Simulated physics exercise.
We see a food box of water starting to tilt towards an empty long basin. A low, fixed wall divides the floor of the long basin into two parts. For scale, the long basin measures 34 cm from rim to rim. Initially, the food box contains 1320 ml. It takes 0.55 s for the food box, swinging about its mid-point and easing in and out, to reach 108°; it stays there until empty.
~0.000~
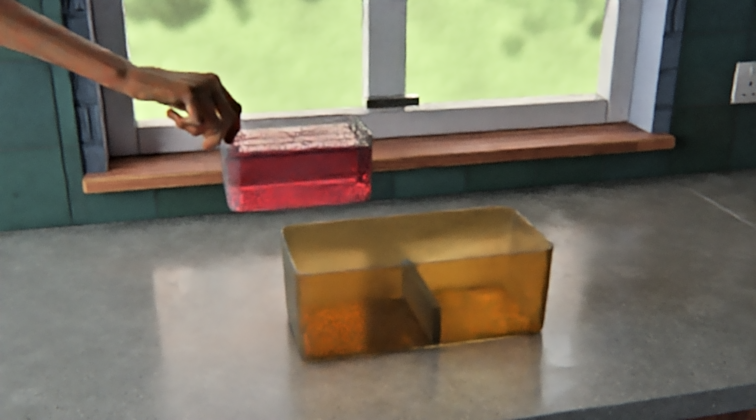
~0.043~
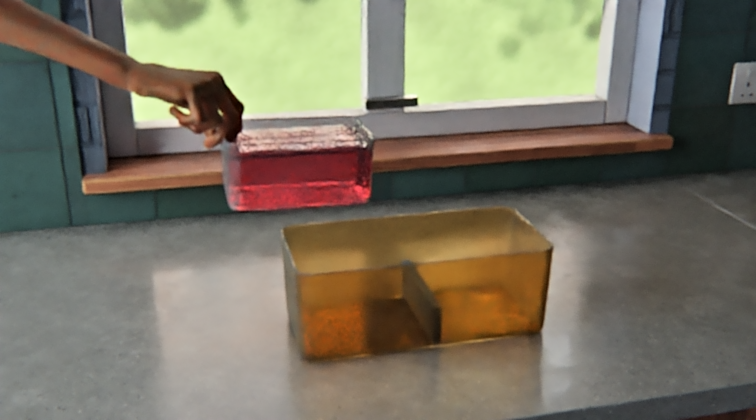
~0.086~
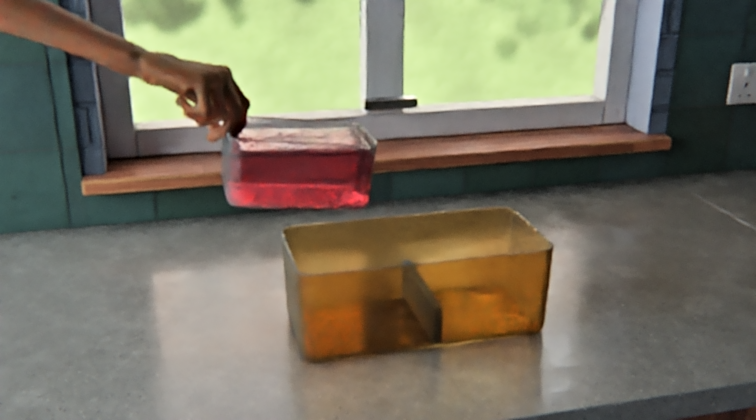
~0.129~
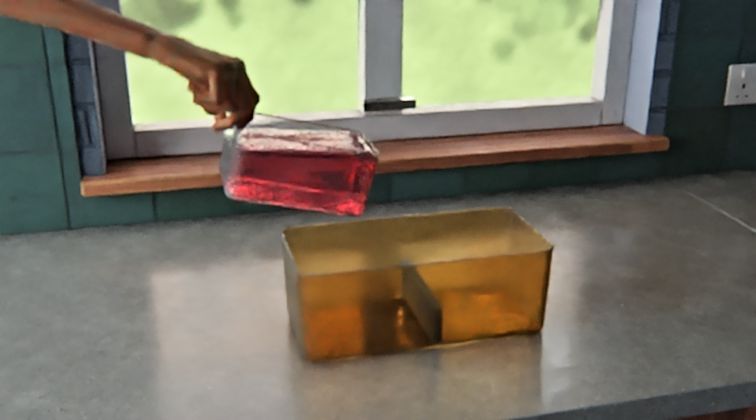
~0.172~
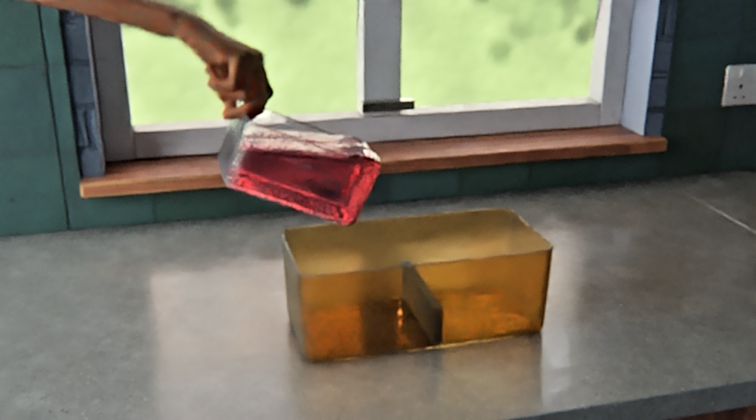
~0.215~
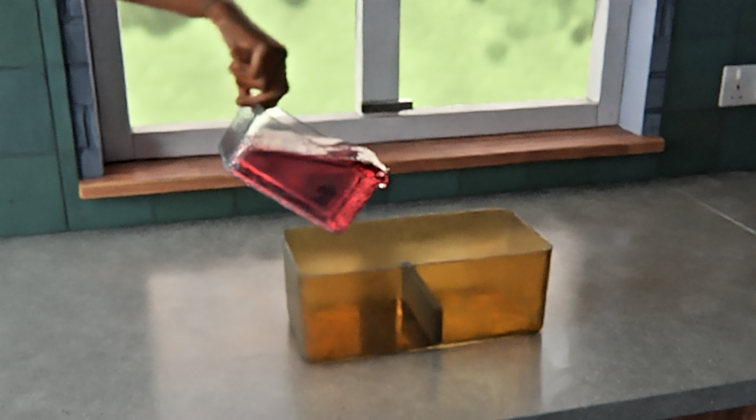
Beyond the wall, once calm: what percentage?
21 out of 100.
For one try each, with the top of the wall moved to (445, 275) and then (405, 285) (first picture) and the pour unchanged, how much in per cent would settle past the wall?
15 per cent first, 35 per cent second.
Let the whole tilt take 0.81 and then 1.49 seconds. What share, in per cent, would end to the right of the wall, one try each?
Some 30 and 50 per cent, in that order.
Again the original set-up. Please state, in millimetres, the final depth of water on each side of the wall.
Left about 34 mm, right about 12 mm.
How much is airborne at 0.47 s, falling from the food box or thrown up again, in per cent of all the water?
Roughly 26 percent.
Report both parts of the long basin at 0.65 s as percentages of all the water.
Near 66 on the left, 14 on the right.
After 0.47 s the tilt is 102° and 17 per cent is still to pour, 46 is left of the wall and 10 right of it.
After 0.65 s the tilt is 108° and 3 per cent is still to pour, 66 is left of the wall and 13 right of it.
After 0.84 s the tilt is 108° and 0 per cent is still to pour, 68 is left of the wall and 20 right of it.
After 1.05 s the tilt is 108° and 0 per cent is still to pour, 68 is left of the wall and 21 right of it.
In the end 68 per cent lies left of the wall, 21 right of it and 11 outside.
